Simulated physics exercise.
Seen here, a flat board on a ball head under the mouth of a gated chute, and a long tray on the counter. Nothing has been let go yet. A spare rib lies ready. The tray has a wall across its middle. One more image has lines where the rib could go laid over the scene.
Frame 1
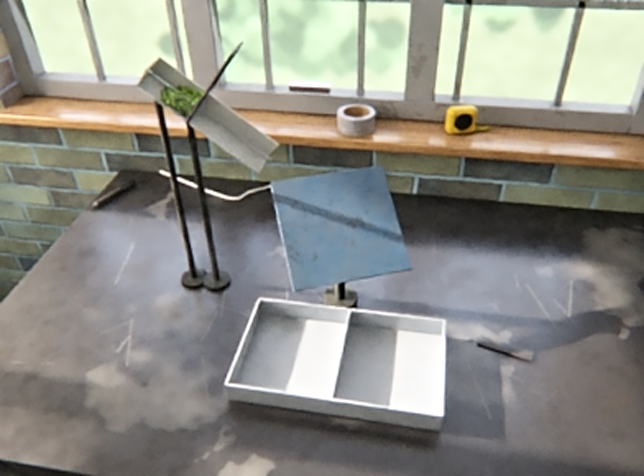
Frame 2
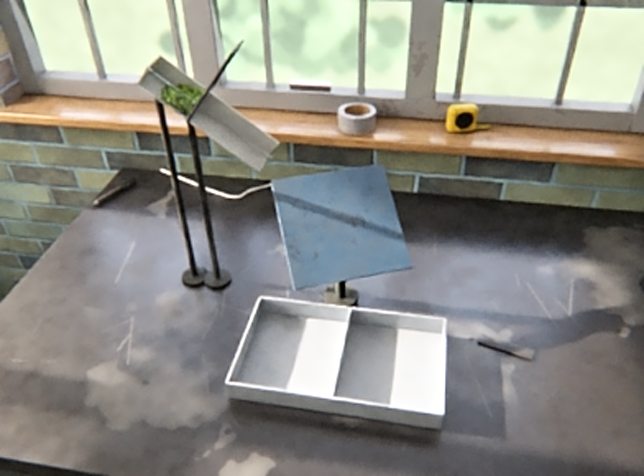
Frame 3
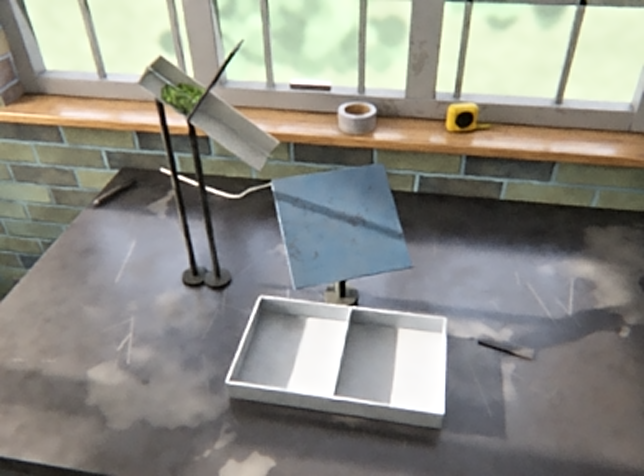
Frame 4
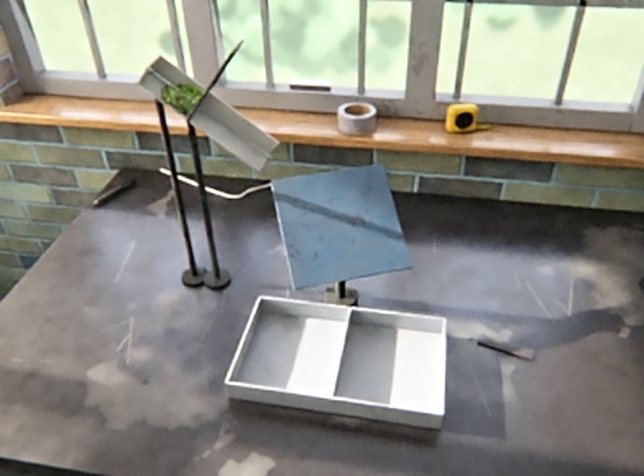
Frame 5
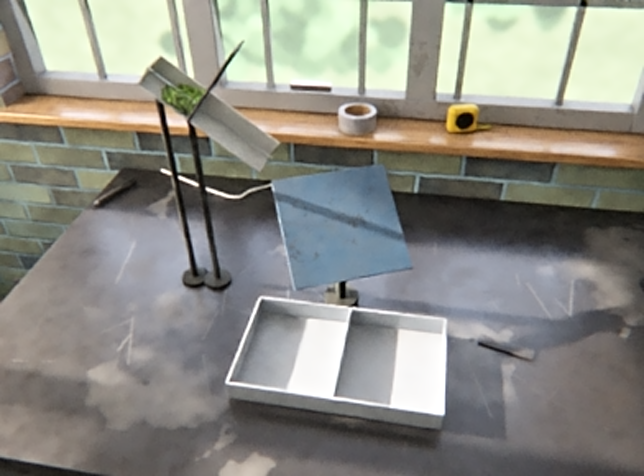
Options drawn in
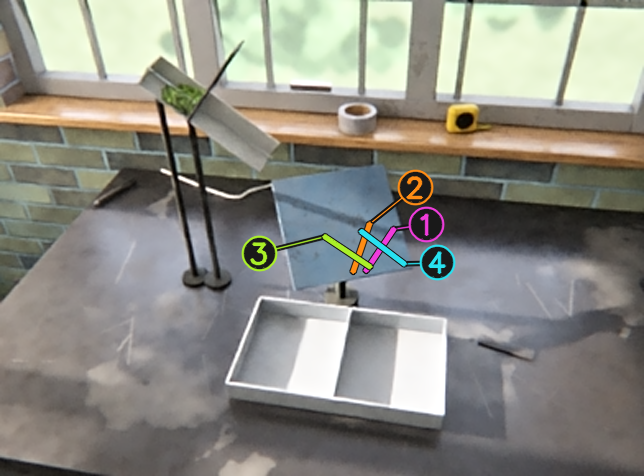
A tilted blue board stands motionless behind a divided white tray, below a raised chute holding green bits.
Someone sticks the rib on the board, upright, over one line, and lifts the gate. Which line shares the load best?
It is 2.
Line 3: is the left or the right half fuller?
Right.
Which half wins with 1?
Right.
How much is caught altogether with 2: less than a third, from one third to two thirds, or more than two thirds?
It is more than two thirds.
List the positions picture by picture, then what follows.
The first picture shows load behind the gate (184, 98), dried peas; lip of the chute (263, 166), sloping fairly steeply.
The second picture shows middle of the board (341, 224), tilted fairly steeply; middle of its low edge (354, 278); of its high edge (328, 172).
The third picture shows front corners of the tray (227, 382) and (443, 413); front end of its middle wall (331, 397).
The fourth picture shows middle of the load (184, 96); lip (264, 164).
The fifth picture shows middle of the load (185, 97); lip (264, 165).
On the marked copy, line 1 from (393, 229) to (366, 270); line 2 from (369, 224) to (353, 271); line 3 from (324, 236) to (369, 266); line 4 from (361, 231) to (404, 263).
For line 1, of what is caught, about a tenth in the left half, the larger part in the right.
For line 2, of what is caught, roughly half in the left half, roughly half in the right.
For line 3, of what is caught, about a tenth in the left half, the larger part in the right.
For line 4, of what is caught, just a few in the left half, almost all in the right.
